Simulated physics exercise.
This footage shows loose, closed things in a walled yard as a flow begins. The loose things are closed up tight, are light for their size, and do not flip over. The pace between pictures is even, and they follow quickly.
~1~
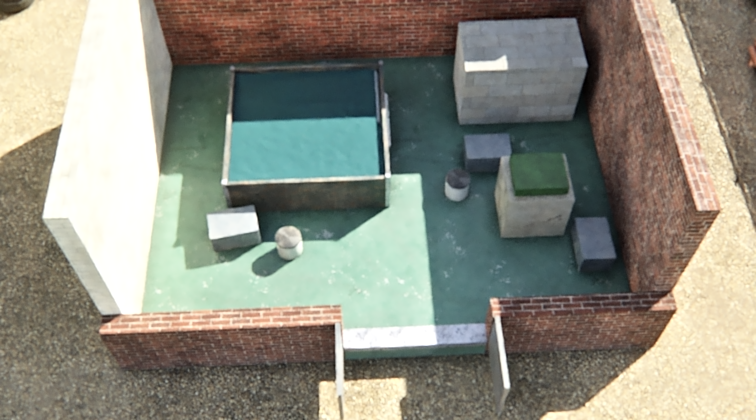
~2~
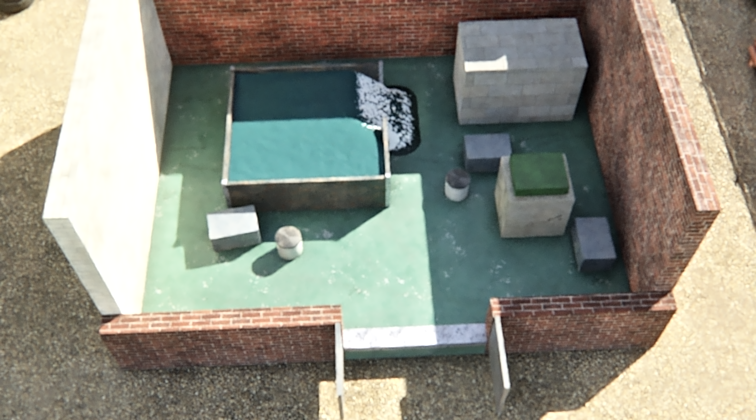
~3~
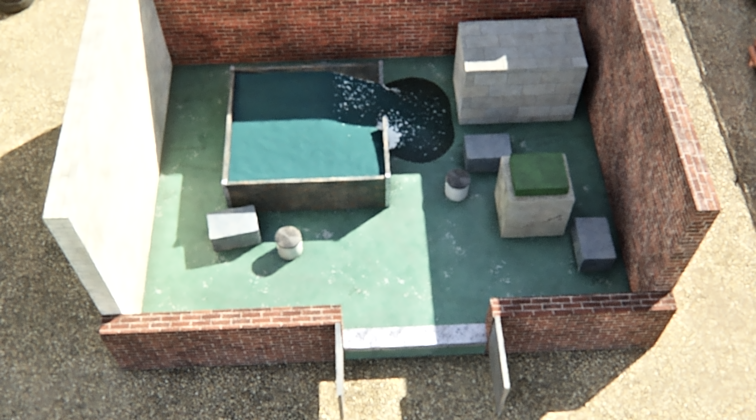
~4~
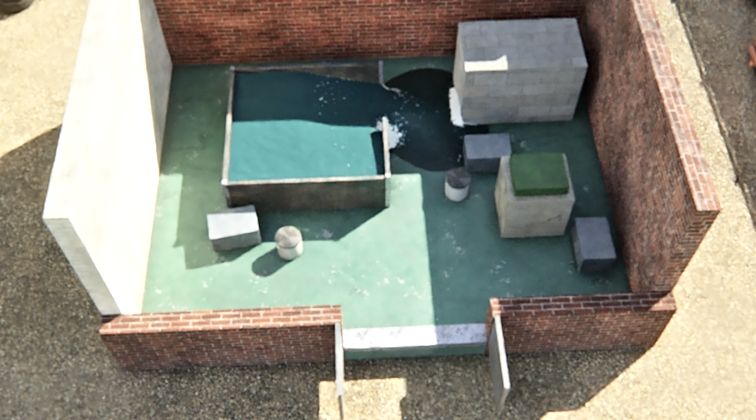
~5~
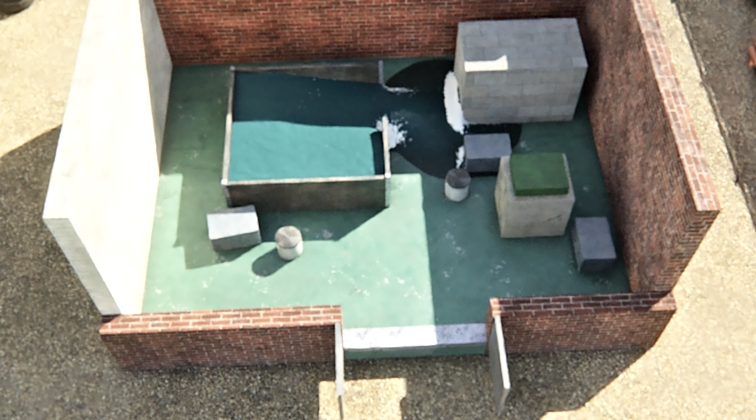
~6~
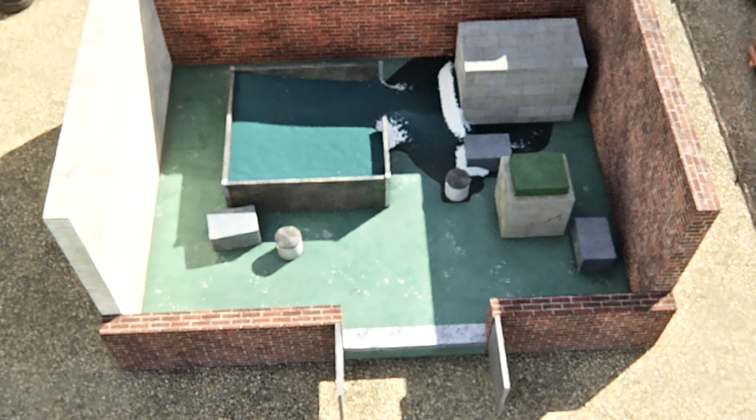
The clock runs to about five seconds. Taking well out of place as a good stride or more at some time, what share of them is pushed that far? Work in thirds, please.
My answer: One to two thirds.
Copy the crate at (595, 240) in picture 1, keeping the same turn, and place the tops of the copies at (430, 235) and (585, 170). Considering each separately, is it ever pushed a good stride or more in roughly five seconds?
Fell short, went the distance.
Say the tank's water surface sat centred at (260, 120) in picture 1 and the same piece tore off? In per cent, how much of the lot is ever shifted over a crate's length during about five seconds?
Something like 60 in a hundred.
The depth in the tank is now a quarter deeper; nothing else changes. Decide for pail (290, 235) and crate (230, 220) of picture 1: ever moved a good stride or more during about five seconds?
As listed: Less than that, not that far.
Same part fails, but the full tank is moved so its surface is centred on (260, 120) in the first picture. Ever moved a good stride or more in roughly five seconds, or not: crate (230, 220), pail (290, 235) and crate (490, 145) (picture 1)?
Well, in order they come out as stayed within it, stayed within it and moved that far.
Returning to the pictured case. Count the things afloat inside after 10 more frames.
Total: 0.
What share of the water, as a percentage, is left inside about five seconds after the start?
It works out at roughly 96 percent.
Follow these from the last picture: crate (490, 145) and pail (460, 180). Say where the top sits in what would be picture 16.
The first top is close to (518, 166) and the second close to (429, 212).
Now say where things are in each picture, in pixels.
In the first picture, a crate at (488, 146) rests on the ground; a pail at (458, 178) rests on the ground; 0 of 5 have shifted.
In the second picture, a crate at (488, 146) rests on the ground; a pail at (458, 178), on the bottom; 0 of 5 have shifted.
In the third picture, a crate at (488, 146), on the bottom; a pail at (458, 178) rests on the ground; 0 of 5 have shifted.
In the fourth picture, a crate at (488, 146) rests on the ground; a pail at (458, 178) rests on the ground; 0 of 5 have shifted.
In the fifth picture, a crate at (488, 146) rests on the ground; a pail at (458, 178) rests on the ground; 0 of 5 have shifted.
In the sixth picture, a crate at (488, 146) rests on the ground; a pail at (458, 178) rests on the ground; 0 of 5 have shifted.
A moment on, 0 of 5 are well off their spots; 0 afloat.
Next, 1 of 5 are well off their spots; 0 afloat.
Later, 2 of 5 are well off their spots; 1 afloat.
In the end, 3 of 5 are well off their spots, and 3 have been at some point; 2 afloat.
